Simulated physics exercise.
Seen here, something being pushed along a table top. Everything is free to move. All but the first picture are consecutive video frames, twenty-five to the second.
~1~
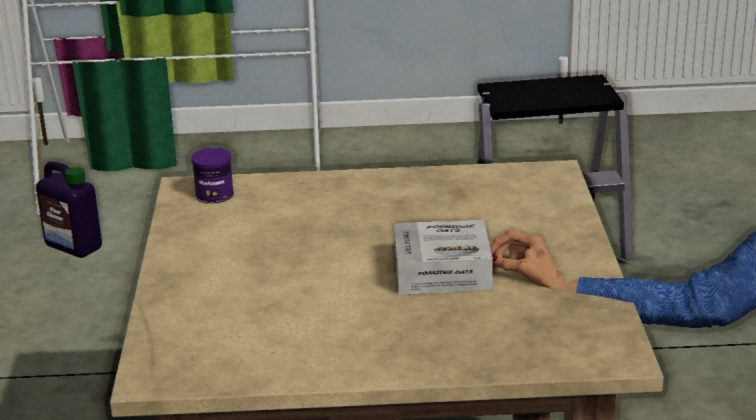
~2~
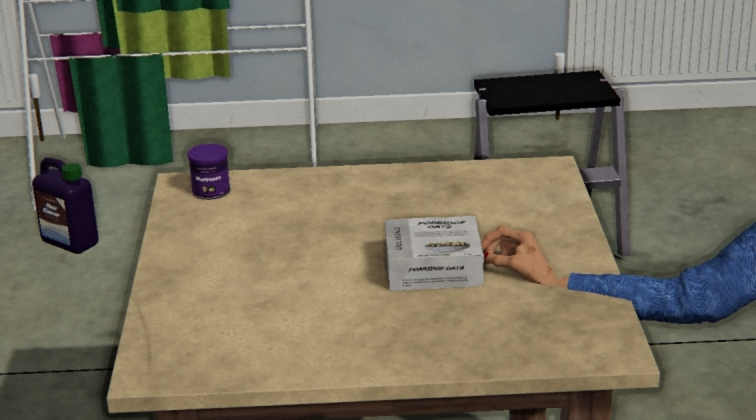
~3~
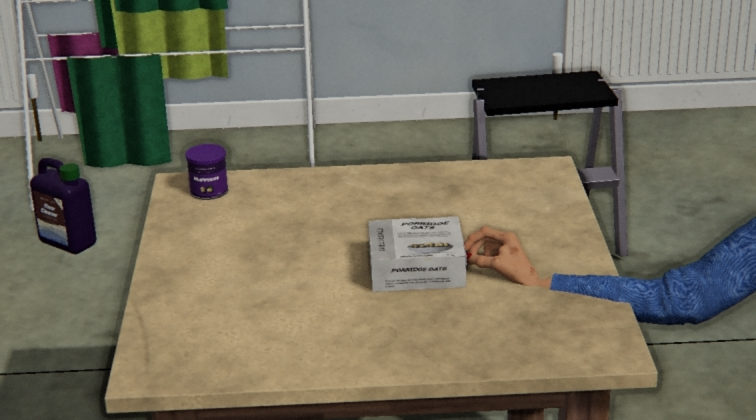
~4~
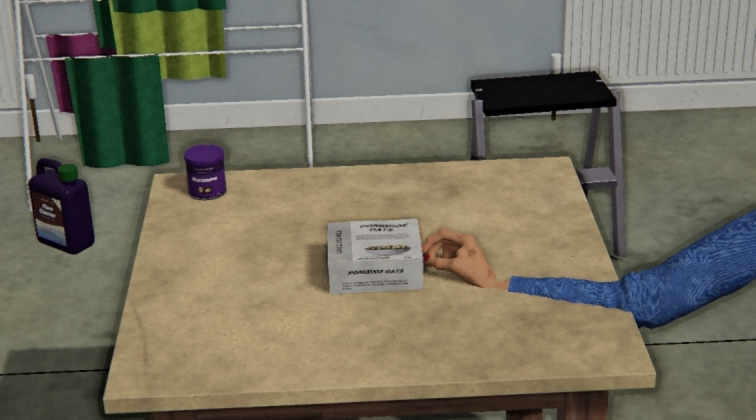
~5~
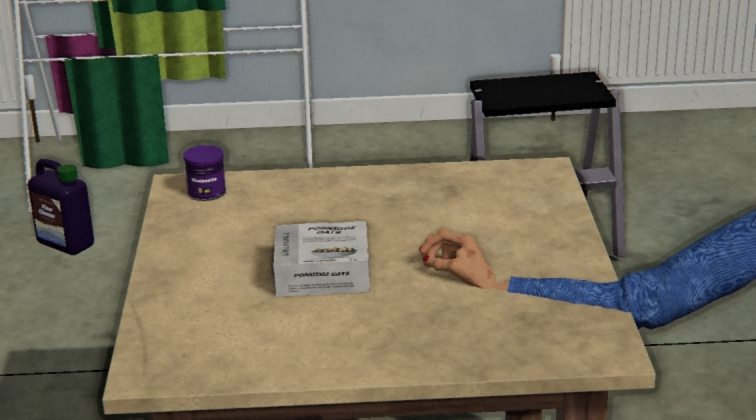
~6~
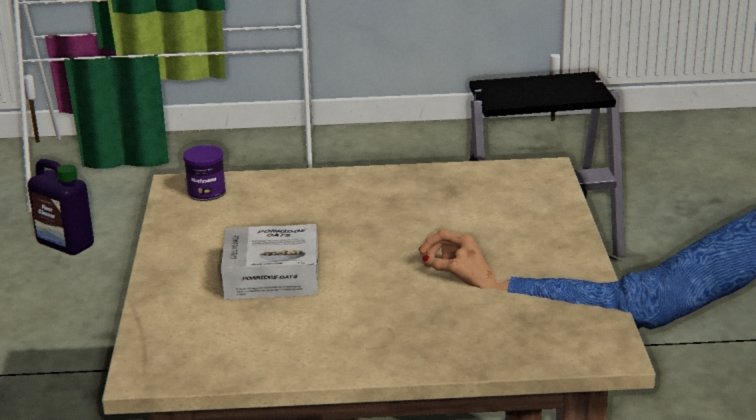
Grey-white box being pushed leftwards across a table top by a blue-sleeved hand, then sliding on alone as the hand stays still.
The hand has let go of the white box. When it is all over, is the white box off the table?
The white box falls off the table.
Then, 0.10 s after the last picture, white box slid well along near (153, 265).
Then, 0.30 s after the last picture, white box now off the table.
Then, 0.50 s after the last picture, things are still on the move.
Then, 0.70 s after the last picture, as before.
By the end, off the table, white box.
